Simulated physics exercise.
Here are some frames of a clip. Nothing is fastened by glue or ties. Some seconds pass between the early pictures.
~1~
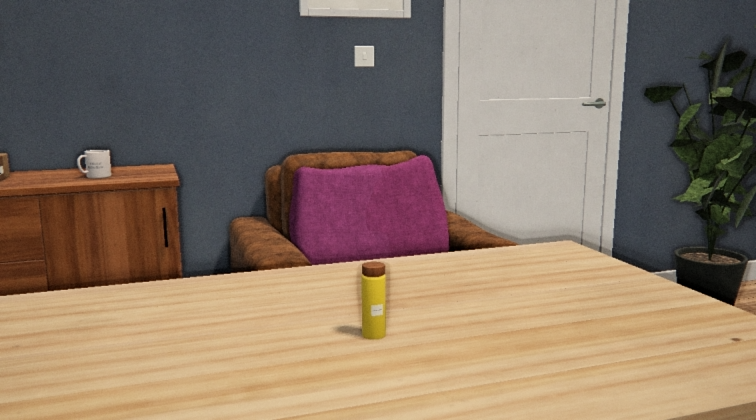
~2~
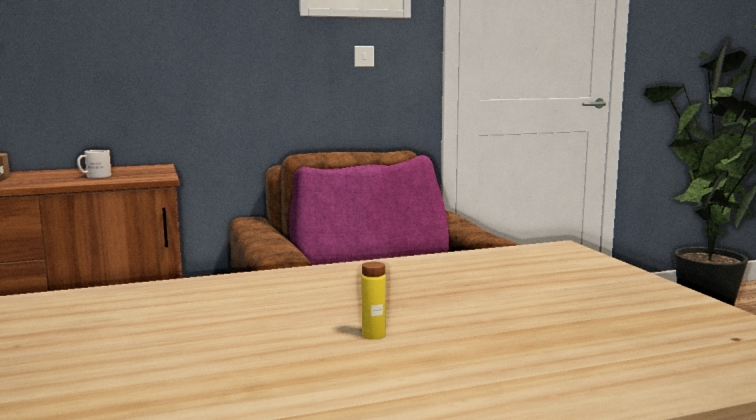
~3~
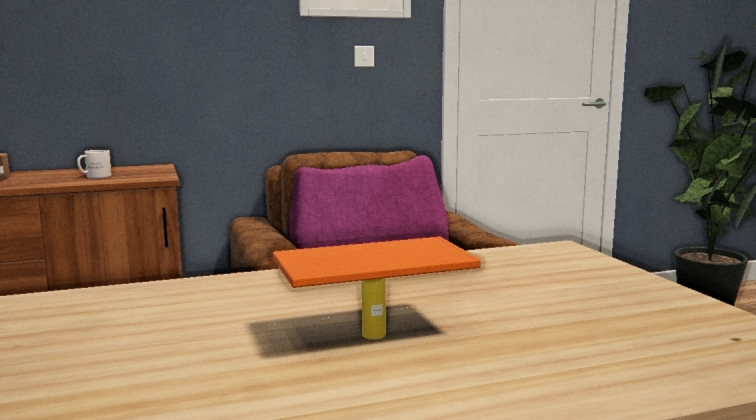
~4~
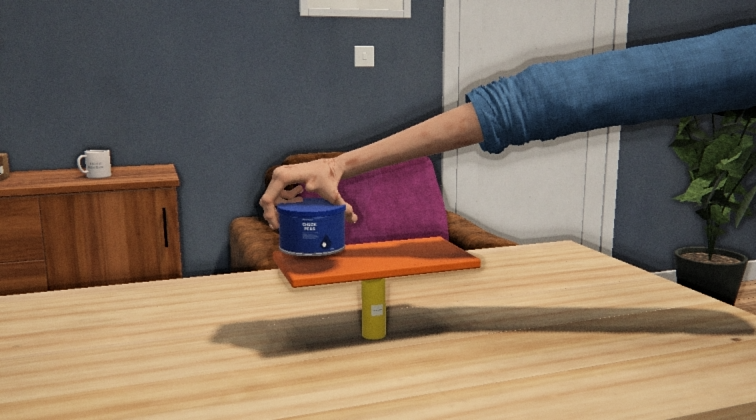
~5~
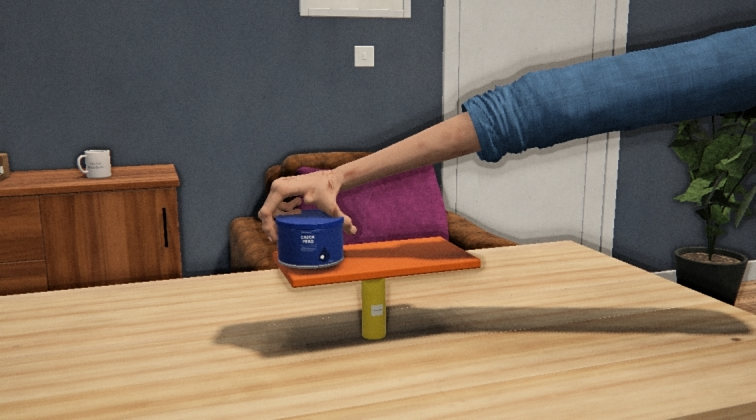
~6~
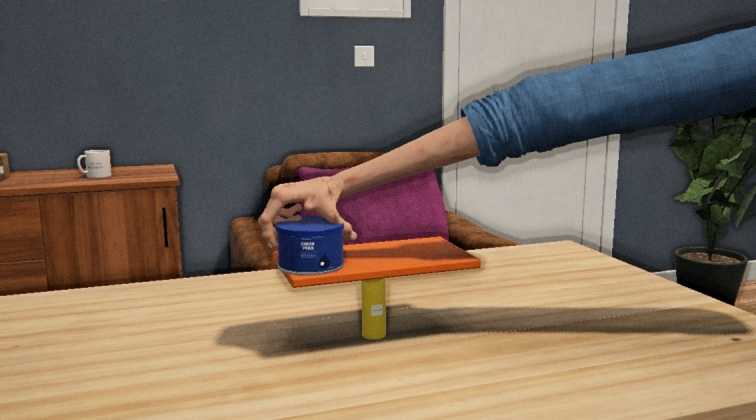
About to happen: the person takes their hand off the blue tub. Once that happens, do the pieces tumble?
Yes.
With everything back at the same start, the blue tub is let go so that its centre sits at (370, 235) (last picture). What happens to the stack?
What happens next is that it remains standing.
Then, 0.30 s past the last view, blue tub now fallen; orange lid rocked 51° from its first pose.
Then, 0.80 s past the last view, orange lid and yellow shaker now fallen.
Then, 1.00 s past the last view, things are still on the move.
Finally, fallen, orange lid, yellow shaker and blue tub. The stack comes apart.
